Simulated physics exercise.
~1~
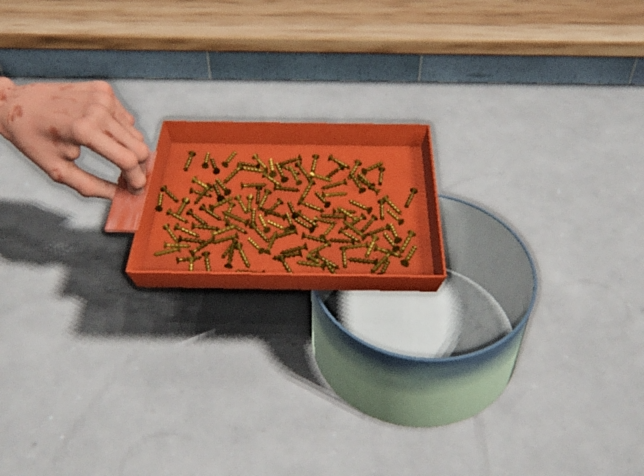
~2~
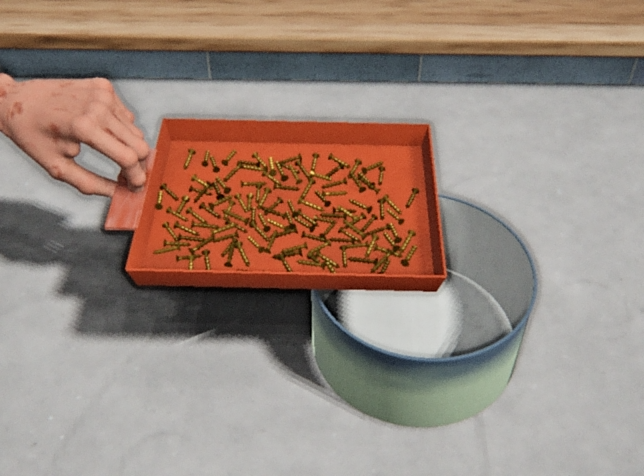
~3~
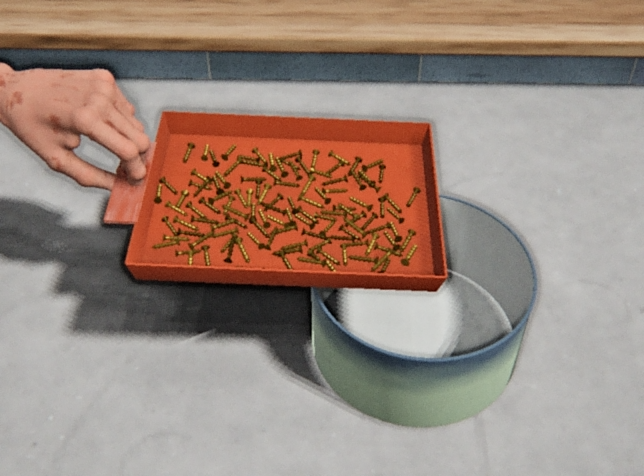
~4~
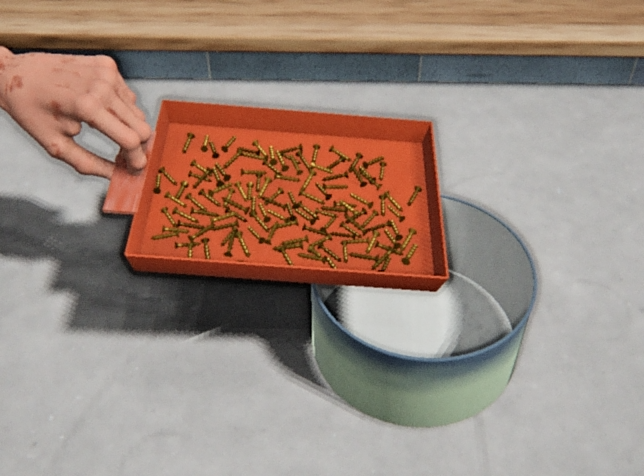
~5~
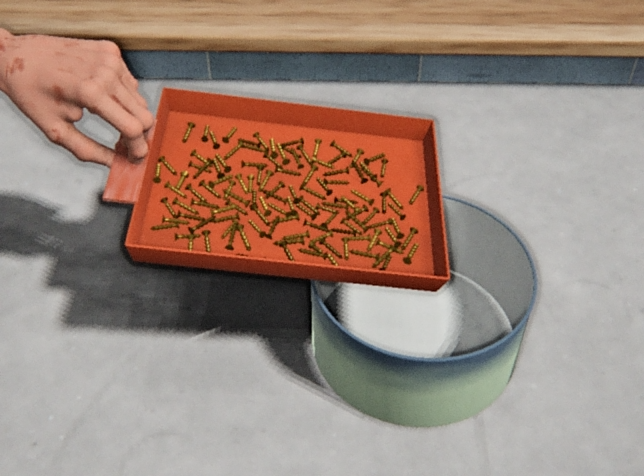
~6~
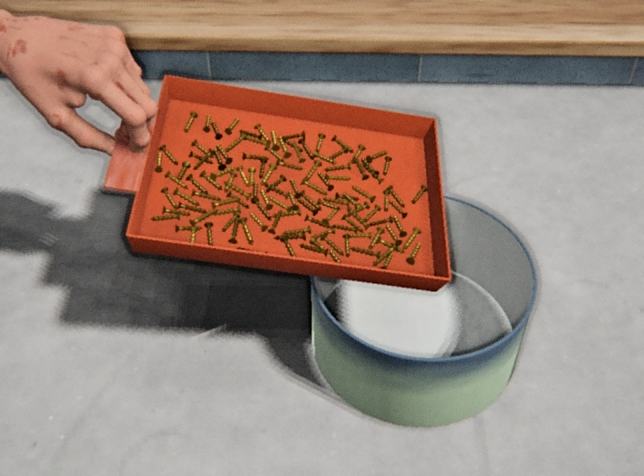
On a grey surface beside a wooden edge, a hand holds a shallow red tray scattered with brass-coloured screws, its right side over a round green pot. The tray starts level, then the hand slowly raises the left end, tilting it slightly toward the right while the pot stays still.
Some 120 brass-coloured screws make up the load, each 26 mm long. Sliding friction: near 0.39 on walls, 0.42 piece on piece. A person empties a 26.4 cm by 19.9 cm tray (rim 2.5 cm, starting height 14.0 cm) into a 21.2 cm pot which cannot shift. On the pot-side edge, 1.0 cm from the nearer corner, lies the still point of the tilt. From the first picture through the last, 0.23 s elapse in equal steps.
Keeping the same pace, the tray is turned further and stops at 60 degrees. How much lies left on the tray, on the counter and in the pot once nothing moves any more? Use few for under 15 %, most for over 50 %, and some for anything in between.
Tray: Most, counter: Few, pot: Few.
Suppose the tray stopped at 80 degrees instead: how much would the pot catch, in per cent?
Roughly 50 %.
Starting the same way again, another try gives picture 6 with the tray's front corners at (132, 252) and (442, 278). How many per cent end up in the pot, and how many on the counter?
Split: Pot = 10, counter = 0.
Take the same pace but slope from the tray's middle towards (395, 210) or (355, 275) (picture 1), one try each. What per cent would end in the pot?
Near 5 and 10 percent, in that order.
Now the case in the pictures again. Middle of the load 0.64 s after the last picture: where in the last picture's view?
Near (433, 215).
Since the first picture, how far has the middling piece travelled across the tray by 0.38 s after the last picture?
Roughly 4 cm.
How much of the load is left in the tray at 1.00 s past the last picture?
Some 95 per cent of the load.
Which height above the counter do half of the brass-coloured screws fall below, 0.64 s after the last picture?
The halfway mark is near 18 cm.
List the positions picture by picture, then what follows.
Tray tilt 0 degrees, front corners at (134, 267) and (439, 272); middle of the pieces at (289, 220); pot at (423, 268), in the first picture.
Tray tilt 1 degrees, front corners at (133, 265) and (439, 272); middle of the pieces at (289, 219), in the second picture.
Tray tilt 2 degrees, front corners at (133, 259) and (440, 272); middle of the pieces at (290, 216), in the third picture.
Tray tilt 5 degrees, front corners at (133, 250) and (441, 273), lowest corner right front; middle of the pieces at (290, 211), in the fourth picture.
Tray tilt 8 degrees, front corners at (133, 241) and (443, 273), lowest corner right front; middle of the pieces at (291, 205), in the fifth picture.
Tray tilt 11 degrees, front corners at (135, 231) and (444, 274), lowest corner right front; middle of the pieces at (292, 199); pot at (423, 268), in the sixth picture.
Then, 0.38 s after the last picture, tilt 34 degrees; the tray holds 100 %, the pot 0 %.
Then, 0.64 s after the last picture, tilt 51 degrees; the tray holds 100 %, the pot 0 %.
Then, 1.00 s after the last picture, tilt 60 degrees; the tray holds 95 %, the pot 5 %.
In the end, tray 95 %, counter 0 %, pot 5 %.
